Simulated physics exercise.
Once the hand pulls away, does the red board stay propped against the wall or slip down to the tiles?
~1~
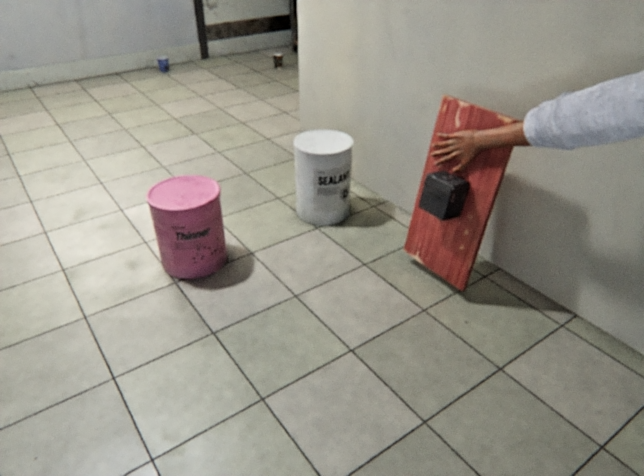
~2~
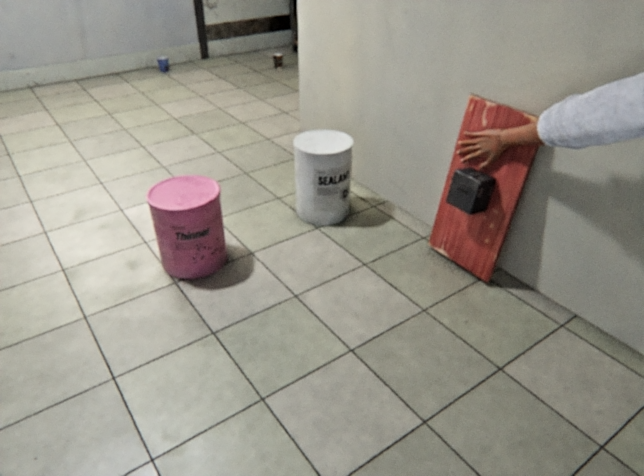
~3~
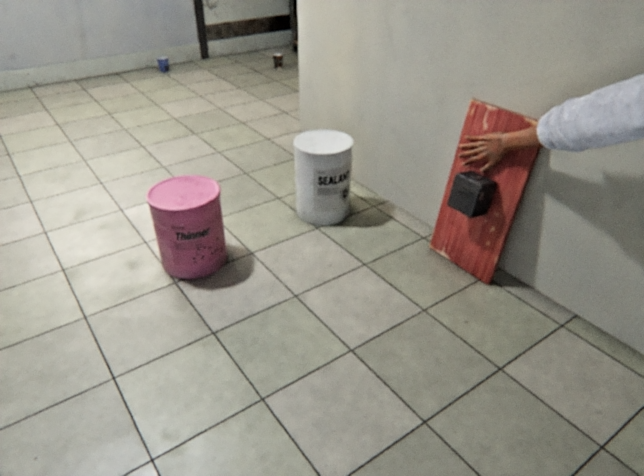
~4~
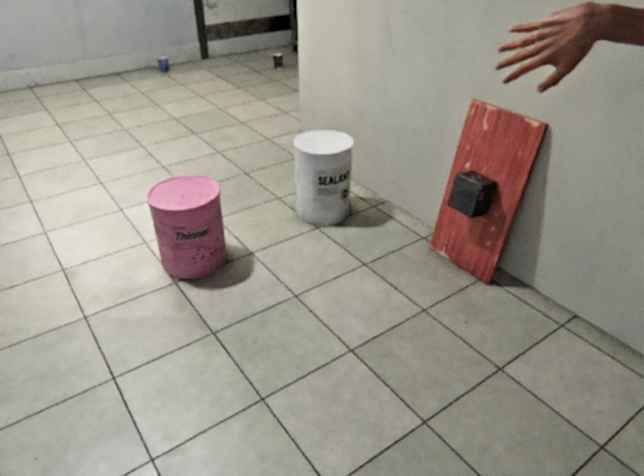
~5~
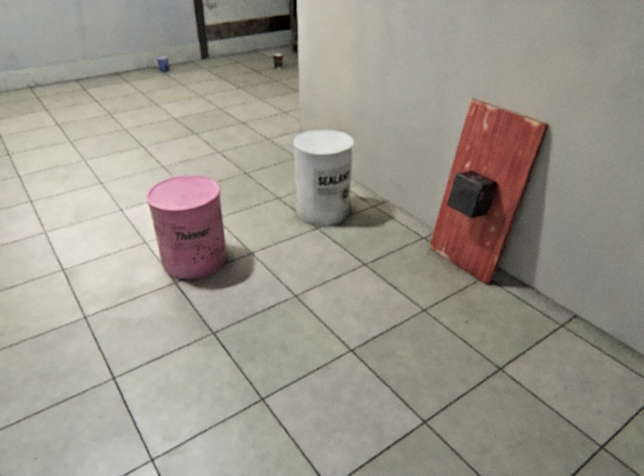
The red board stays propped against the wall after the hand has gone.
